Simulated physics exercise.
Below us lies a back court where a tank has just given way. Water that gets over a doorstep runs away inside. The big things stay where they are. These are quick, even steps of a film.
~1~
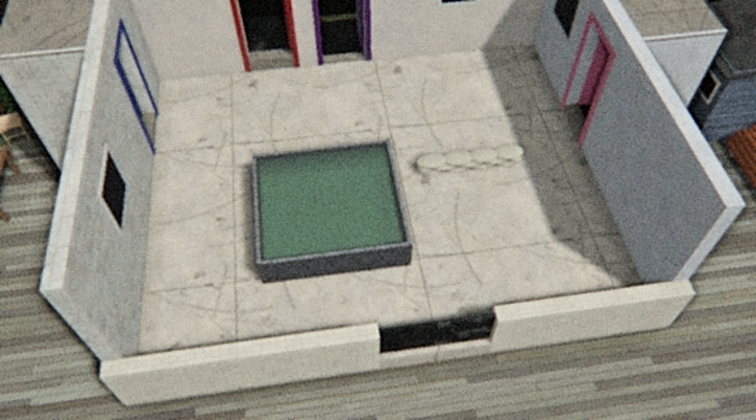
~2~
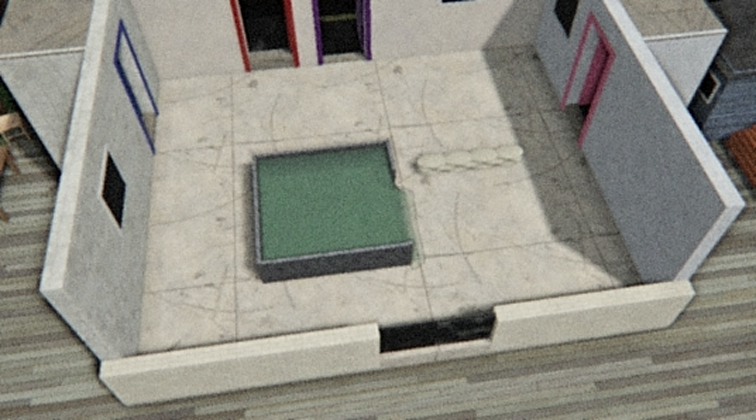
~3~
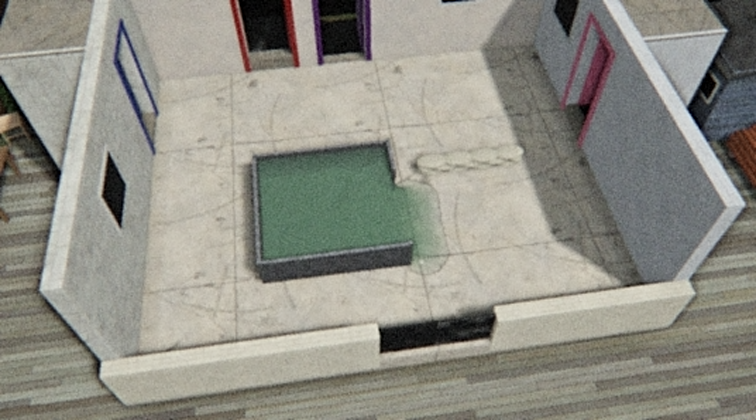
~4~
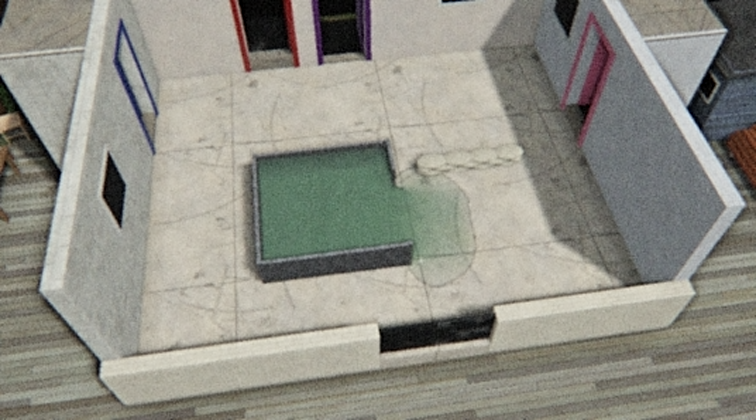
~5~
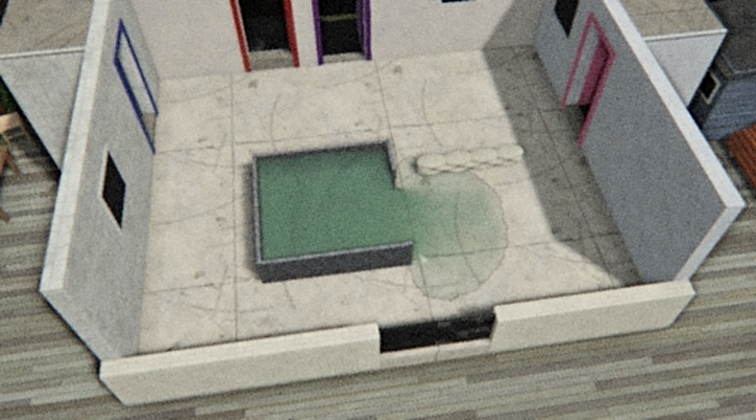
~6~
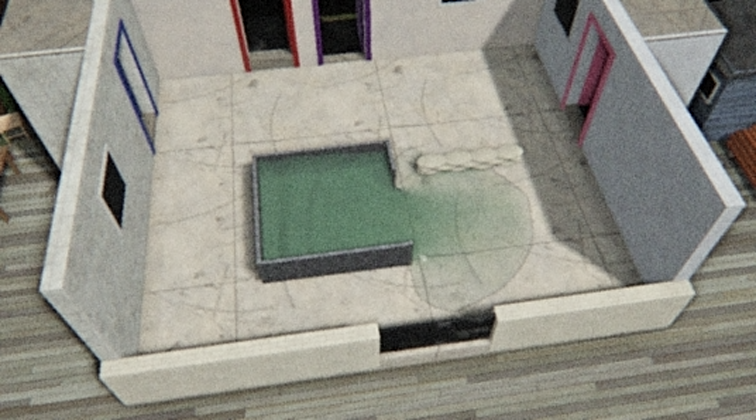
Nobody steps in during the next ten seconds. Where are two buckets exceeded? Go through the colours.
The blue door holds within the limit; the red door holds within the limit; the pink door holds within the limit; the purple door holds within the limit.
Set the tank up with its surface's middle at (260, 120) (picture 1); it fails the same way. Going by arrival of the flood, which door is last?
I say the blue one.
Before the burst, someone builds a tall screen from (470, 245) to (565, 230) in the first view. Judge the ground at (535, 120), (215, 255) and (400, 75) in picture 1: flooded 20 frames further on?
In turn: Awash, dry, clear.
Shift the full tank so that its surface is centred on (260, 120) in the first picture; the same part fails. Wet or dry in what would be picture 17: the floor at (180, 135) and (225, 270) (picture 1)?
As listed: Not flooded, clear.
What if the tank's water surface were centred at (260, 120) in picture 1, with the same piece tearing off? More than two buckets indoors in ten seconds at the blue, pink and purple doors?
My reading: Blue stays under; pink goes over; purple is under.
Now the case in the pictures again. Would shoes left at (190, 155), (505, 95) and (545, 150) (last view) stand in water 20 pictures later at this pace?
As listed: Dry, wet, awash.
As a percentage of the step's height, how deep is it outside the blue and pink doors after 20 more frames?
Near 0 and 80 in a hundred.
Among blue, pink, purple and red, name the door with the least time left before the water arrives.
I say the pink one.
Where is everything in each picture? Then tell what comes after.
Still water in the tank at (328, 200), in the first frame.
Water pours out at (399, 220) and has run to (416, 263), in the second frame.
Water pours out at (399, 221) and has run to (438, 264), in the third frame.
Water pours out at (399, 221) and has run to (458, 191), in the fourth frame.
The front is at (494, 198), out from the gap at (399, 221), in the fifth frame.
Water pours out at (399, 221) and has run to (521, 197), in the sixth frame.
A moment on, water covers 20 % of the floor; the blue door not reached, the red door not reached, the pink door not reached, the purple door not reached.
Next, water covers 25 % of the floor; the blue door not reached, the red door not reached, the pink door wet at the sill, nothing in, the purple door not reached.
Then, water covers 35 % of the floor; the blue door not reached, the red door not reached, the pink door wet at the sill, nothing in, the purple door not reached.
Later, water covers 45 % of the floor; the blue door not reached, the red door not reached, the pink door wet at the sill, nothing in, the purple door wet at the sill, nothing in.
In the end, water covers 85 % of the floor; the blue door not reached, the red door wet at the sill, nothing in, the pink door wet at the sill, nothing in, the purple door wet at the sill, nothing in.
